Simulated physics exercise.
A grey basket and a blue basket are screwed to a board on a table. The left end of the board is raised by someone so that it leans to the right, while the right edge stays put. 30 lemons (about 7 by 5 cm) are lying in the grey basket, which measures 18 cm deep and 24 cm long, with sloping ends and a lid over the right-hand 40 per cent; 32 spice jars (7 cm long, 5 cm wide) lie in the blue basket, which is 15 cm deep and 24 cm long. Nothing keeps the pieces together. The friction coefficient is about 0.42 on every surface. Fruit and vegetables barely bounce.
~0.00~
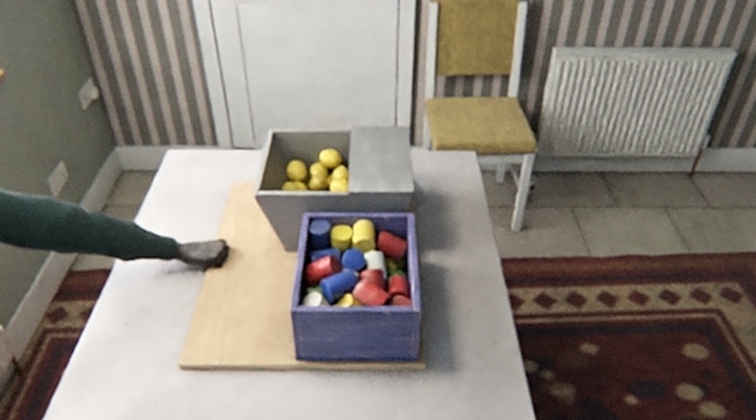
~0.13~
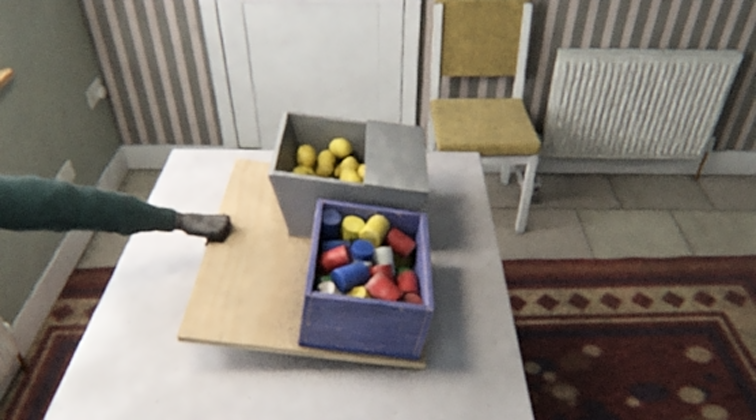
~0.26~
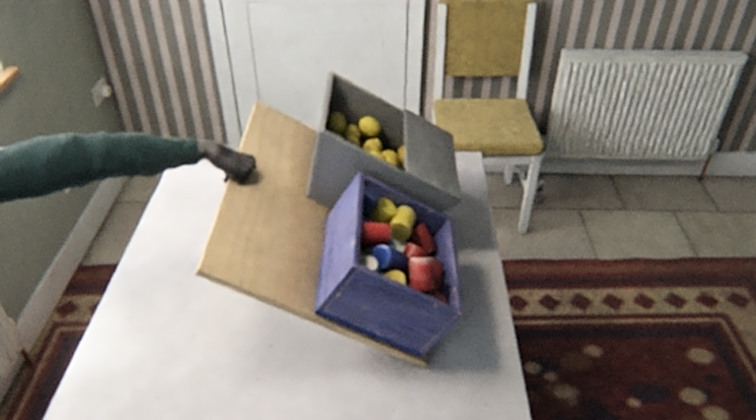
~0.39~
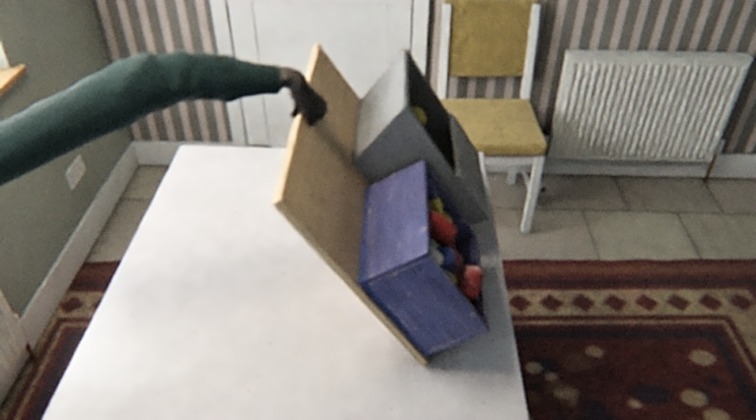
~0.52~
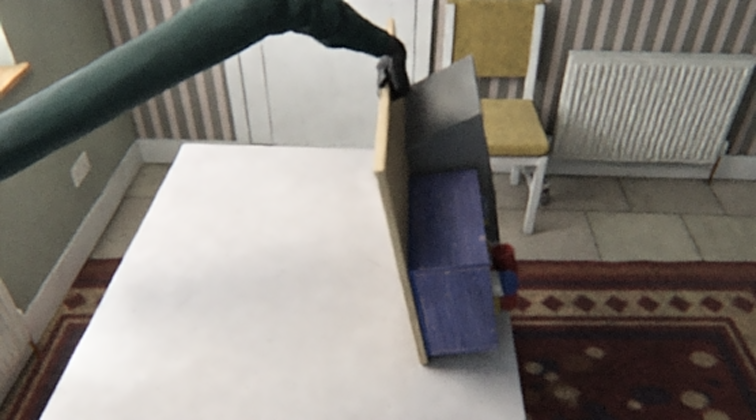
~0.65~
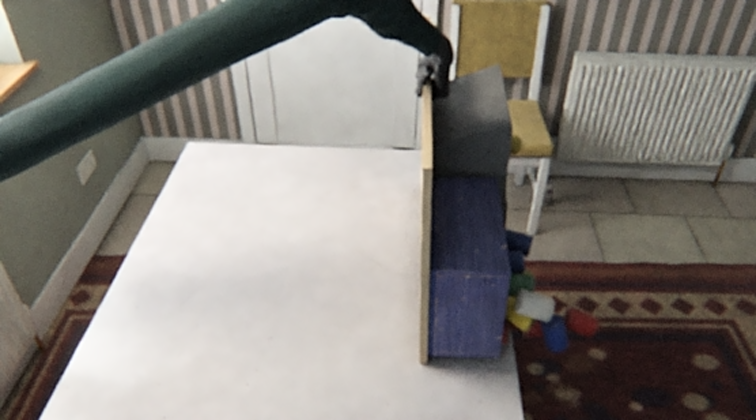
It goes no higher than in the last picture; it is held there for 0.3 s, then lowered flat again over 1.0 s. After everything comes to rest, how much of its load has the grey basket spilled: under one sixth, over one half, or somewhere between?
It holds above five-sixths.
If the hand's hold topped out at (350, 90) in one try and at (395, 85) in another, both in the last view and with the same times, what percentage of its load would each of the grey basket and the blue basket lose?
Loss per try - grey basket 0 / 0 percent, blue basket 30 / 50 percent.
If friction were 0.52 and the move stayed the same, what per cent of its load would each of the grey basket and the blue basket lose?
Then the grey basket sheds 0 per cent, while the blue basket sheds 60 per cent.
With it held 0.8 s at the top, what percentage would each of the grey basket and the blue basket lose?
Grey basket 0%, blue basket 70%.
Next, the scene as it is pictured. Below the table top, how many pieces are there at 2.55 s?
The number is close to 25.
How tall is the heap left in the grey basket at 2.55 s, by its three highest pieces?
Roughly 15 cm.
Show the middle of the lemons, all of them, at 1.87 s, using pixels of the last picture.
Near (373, 185) in pixels.
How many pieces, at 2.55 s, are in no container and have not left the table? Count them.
Near 0, by my count.
After 0.95 s, tilt 88°; grey basket 29 in, 1 out and blue basket 11 in, 21 out.
After 1.33 s, tilt 60°; grey basket 29 in, 1 out and blue basket 10 in, 22 out.
After 1.87 s, tilt 2°; grey basket 29 in, 1 out and blue basket 10 in, 22 out.
Outcome (at 2.55 s), grey basket 29 in, 1 out and blue basket 10 in, 22 out. Asked share, 1 of 30, 3 per cent.
